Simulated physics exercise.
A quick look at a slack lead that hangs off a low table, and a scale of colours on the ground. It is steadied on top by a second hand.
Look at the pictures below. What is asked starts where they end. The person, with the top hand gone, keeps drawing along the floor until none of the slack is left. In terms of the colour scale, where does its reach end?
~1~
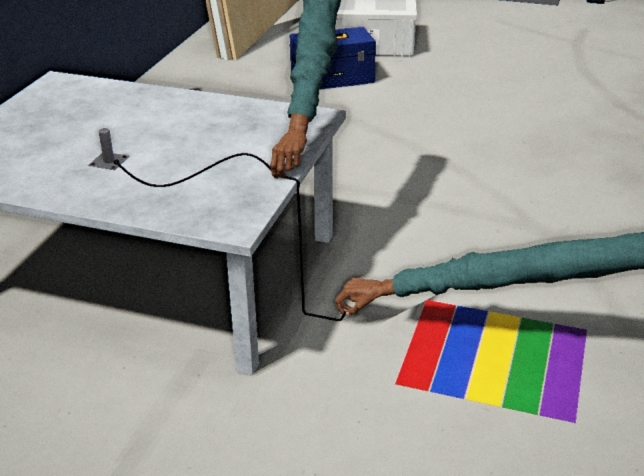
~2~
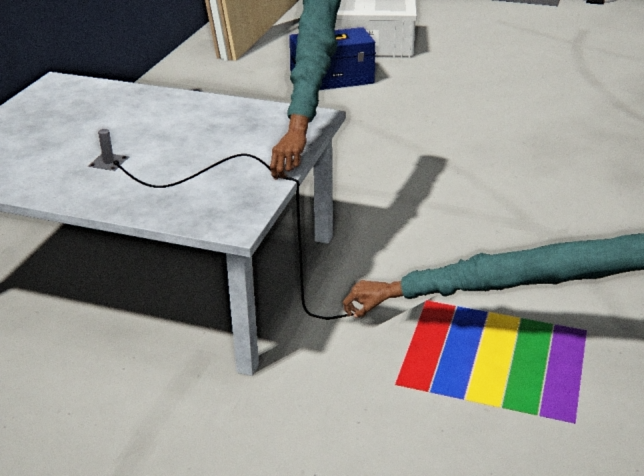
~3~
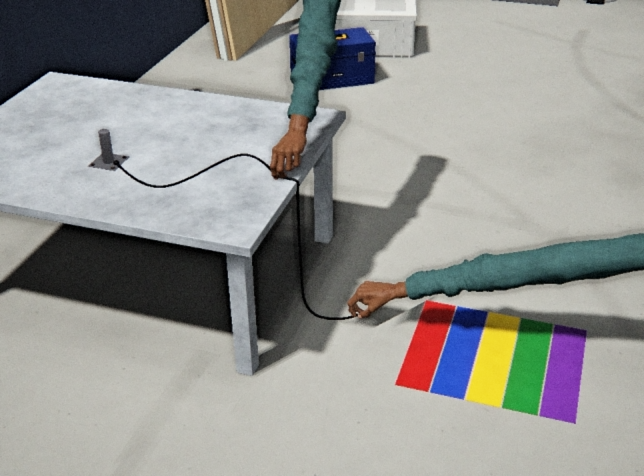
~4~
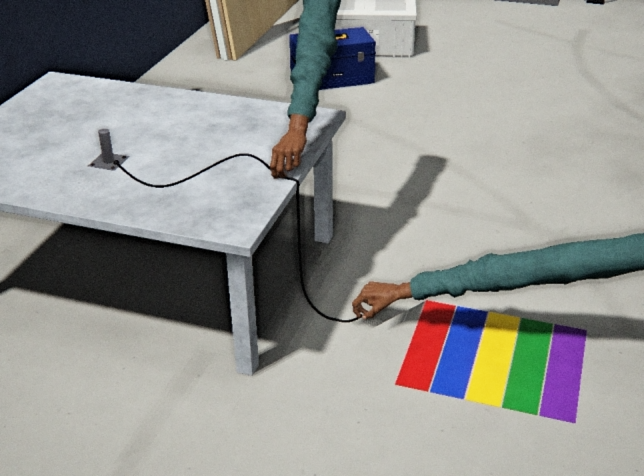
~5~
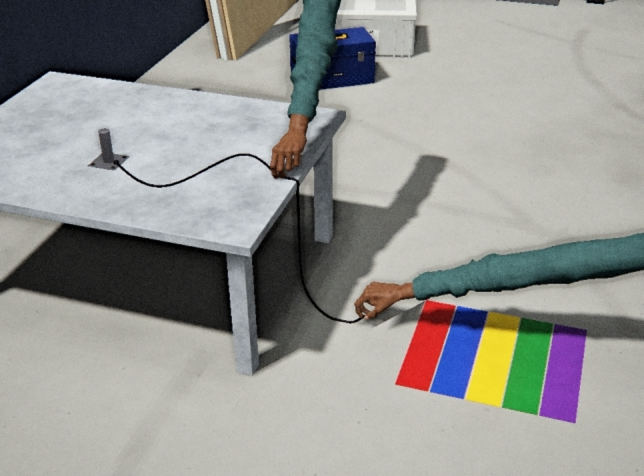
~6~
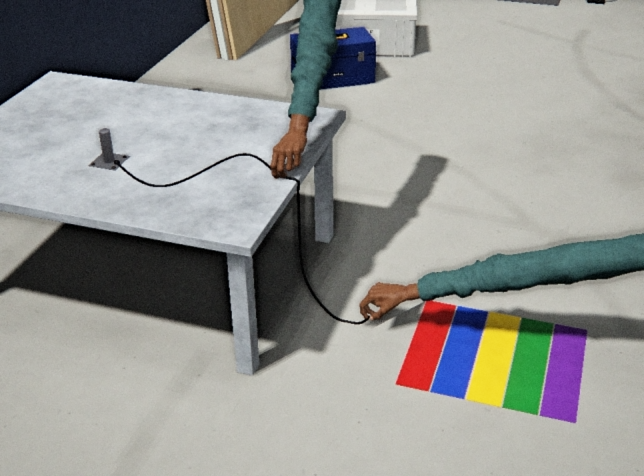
At green.
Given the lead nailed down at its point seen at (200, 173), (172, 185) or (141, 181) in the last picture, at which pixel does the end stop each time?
First near (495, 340), then near (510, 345), then near (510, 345).
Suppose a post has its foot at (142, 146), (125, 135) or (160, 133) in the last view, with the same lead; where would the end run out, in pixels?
Going through the tries, you get (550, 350), then (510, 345), then (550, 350).
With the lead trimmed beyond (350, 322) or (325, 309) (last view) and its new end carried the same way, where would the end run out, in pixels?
Around (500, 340) for the first cut and around (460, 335) for the second.
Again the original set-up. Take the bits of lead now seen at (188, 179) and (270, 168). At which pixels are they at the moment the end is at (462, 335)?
(214, 173) and (305, 210).
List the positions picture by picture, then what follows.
End (345, 312); red (417, 371); blue (452, 378); yellow (487, 386); green (523, 393); purple (560, 401), in the first frame.
End (353, 314); lead through (131, 176) (191, 177) (250, 156) (296, 183) (300, 243) (303, 301), in the second frame.
End (357, 315), in the third frame.
End (362, 316); lead through (131, 176) (191, 177) (250, 155) (296, 183) (299, 242) (309, 301), in the fourth frame.
End (364, 316), in the fifth frame.
End (369, 317); lead through (131, 175) (192, 177) (250, 155) (297, 183) (300, 242) (318, 301), in the sixth frame.
Early on, end near (462, 335); over blue.
Midway, end near (505, 343); over yellow.
At the end of the slack, end near (530, 348); over green. The green one.
